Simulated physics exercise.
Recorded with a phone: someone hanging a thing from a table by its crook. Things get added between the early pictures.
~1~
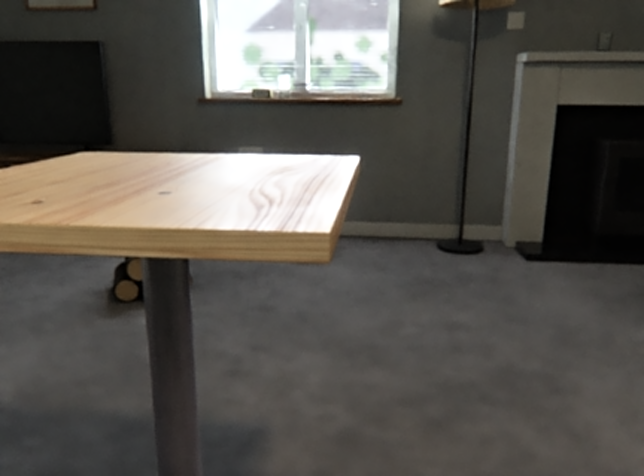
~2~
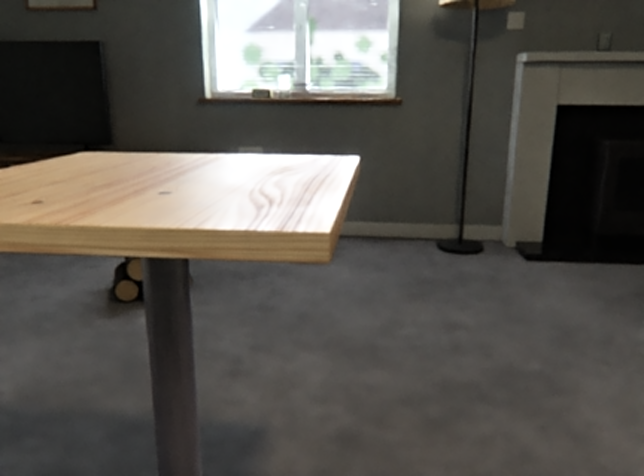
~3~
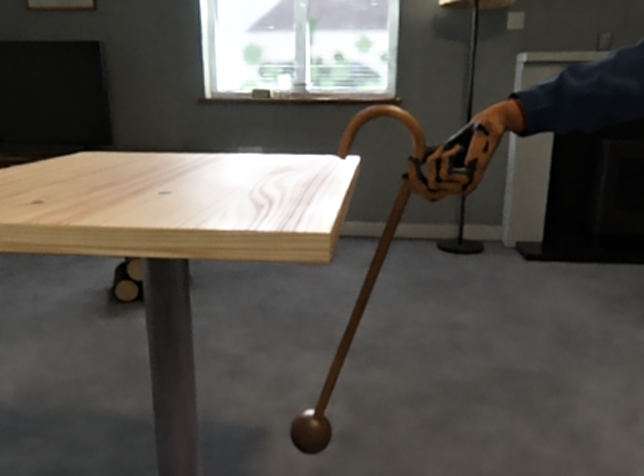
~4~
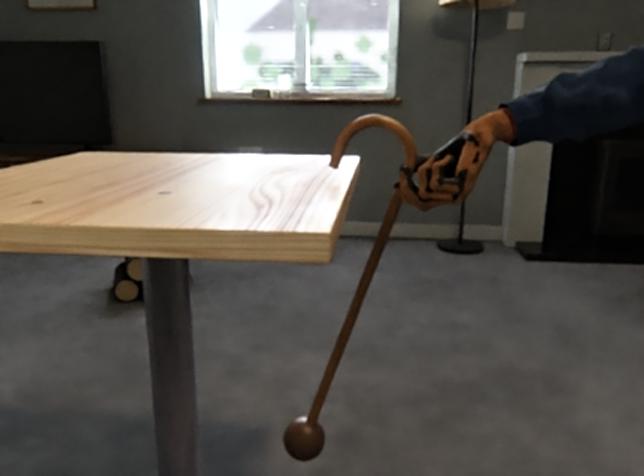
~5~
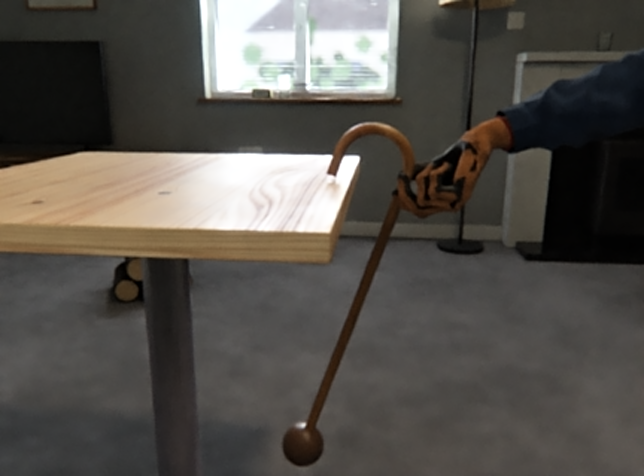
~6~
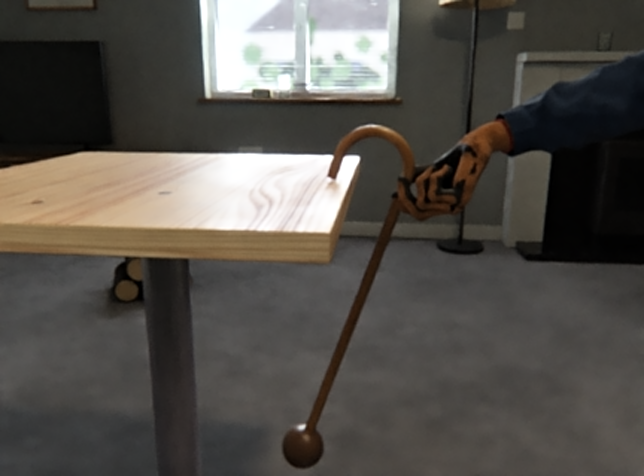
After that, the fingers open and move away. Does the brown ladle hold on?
Outcome: The brown ladle stays hooked on the edge.
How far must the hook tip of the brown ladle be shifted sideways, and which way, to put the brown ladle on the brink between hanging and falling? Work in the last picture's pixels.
Going right by 20 pixels does it.
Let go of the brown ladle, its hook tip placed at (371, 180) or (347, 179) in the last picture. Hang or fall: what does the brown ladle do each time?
First try it goes down, second try it clings on.
Then, 0.40 s past the last view, brown ladle at rest near (331, 308).
Finally, the brown ladle hangs from the table, near (331, 308).
